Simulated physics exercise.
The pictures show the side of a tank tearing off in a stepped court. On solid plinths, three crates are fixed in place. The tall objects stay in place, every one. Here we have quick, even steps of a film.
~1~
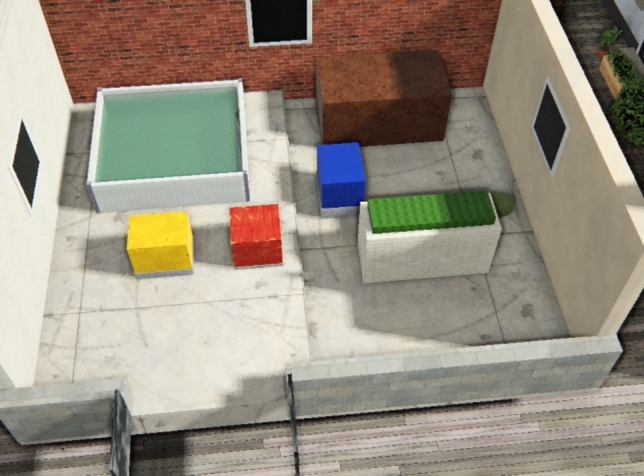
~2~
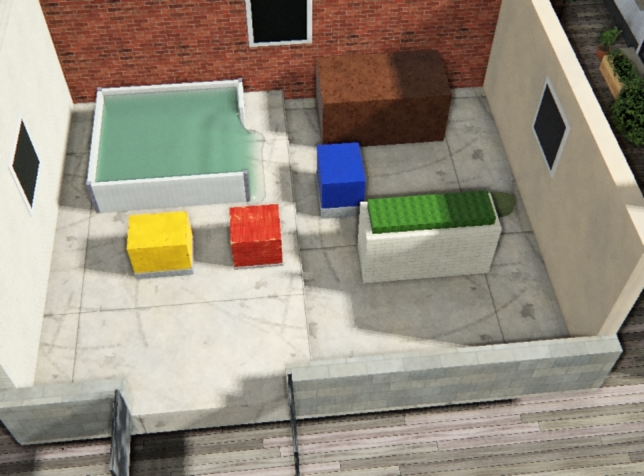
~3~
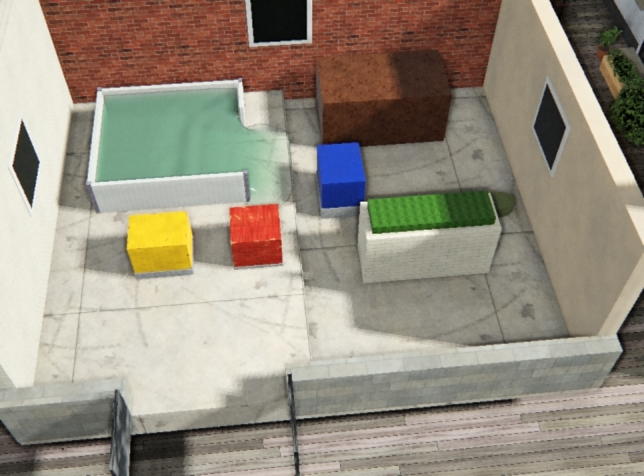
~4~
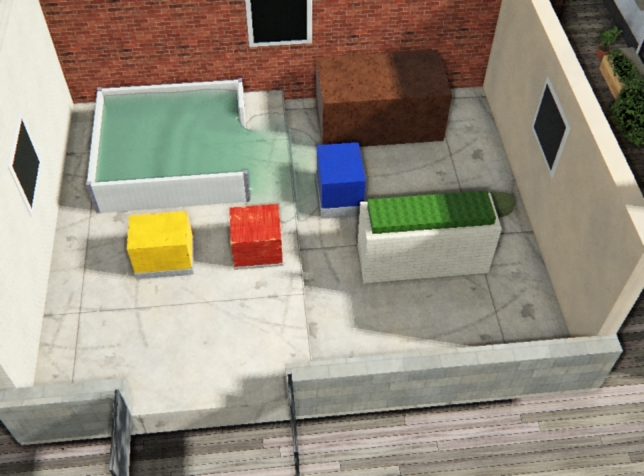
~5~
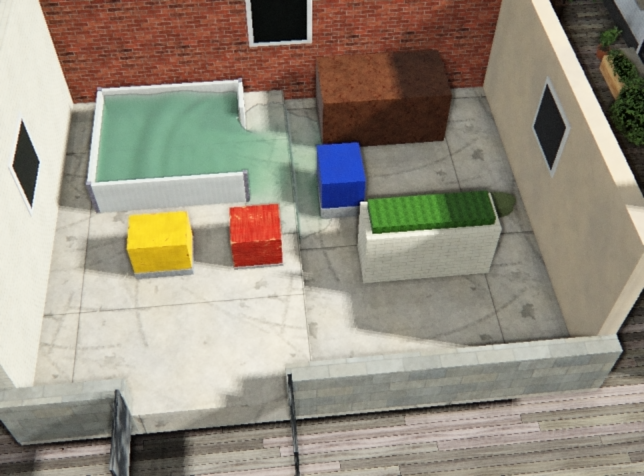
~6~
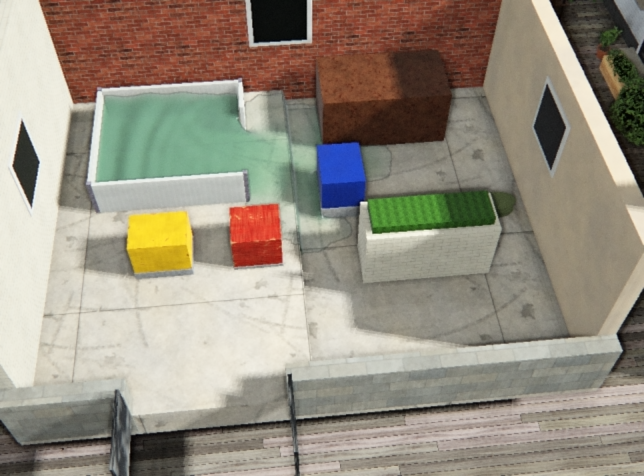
A tank's right side opens and green water spreads across the courtyard toward the blue block.
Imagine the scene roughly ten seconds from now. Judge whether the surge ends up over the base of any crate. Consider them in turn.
The red crate keeps dry. The blue crate gets wet. The yellow crate keeps dry.
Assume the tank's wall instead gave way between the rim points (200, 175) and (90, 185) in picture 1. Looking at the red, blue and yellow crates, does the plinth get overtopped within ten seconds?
One by one: Red is wetted; blue stays dry; yellow ends up wet.
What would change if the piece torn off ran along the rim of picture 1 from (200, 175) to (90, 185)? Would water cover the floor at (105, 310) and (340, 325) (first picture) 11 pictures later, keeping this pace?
Submerged, then untouched.
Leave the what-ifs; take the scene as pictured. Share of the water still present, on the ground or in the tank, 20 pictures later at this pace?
The share not yet gone is roughly 100 percent.
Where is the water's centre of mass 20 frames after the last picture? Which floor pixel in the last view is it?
Estimate: (307, 191).
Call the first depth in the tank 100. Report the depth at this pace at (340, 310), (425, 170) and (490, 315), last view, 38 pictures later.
About 18, 25, 20 %.
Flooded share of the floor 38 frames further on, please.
Around 55 percent of it.
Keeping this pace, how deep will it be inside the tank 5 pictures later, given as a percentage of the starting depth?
I make it 68 per cent.
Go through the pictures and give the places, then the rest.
The first frame shows still water in the open tank at (170, 134).
In the second frame, water pours out at (243, 159) and has run to (254, 201).
In the third frame, water pours out at (244, 160) and has run to (279, 202).
In the fourth frame, water pours out at (244, 160) and has run to (314, 146).
In the fifth frame, the front is at a hidden place, out from the gap at (244, 160).
In the sixth frame, water pours out at (243, 159) and has run to (381, 150).
A moment on, water covers 25 % of the floor; the red crate water round its plinth, the blue crate water round its plinth, the yellow crate not reached.
Next, water covers 35 % of the floor; the red crate water round its plinth, the blue crate water round its plinth, the yellow crate not reached.
Then, water covers 50 % of the floor; the red crate water round its plinth, the blue crate water round its plinth, the yellow crate not reached.
Later, water covers 55 % of the floor; the red crate water round its plinth, the blue crate water round its plinth, the yellow crate not reached.
In the end, water covers 55 % of the floor; the red crate stayed above the water, the blue crate was topped, the yellow crate stayed above the water.
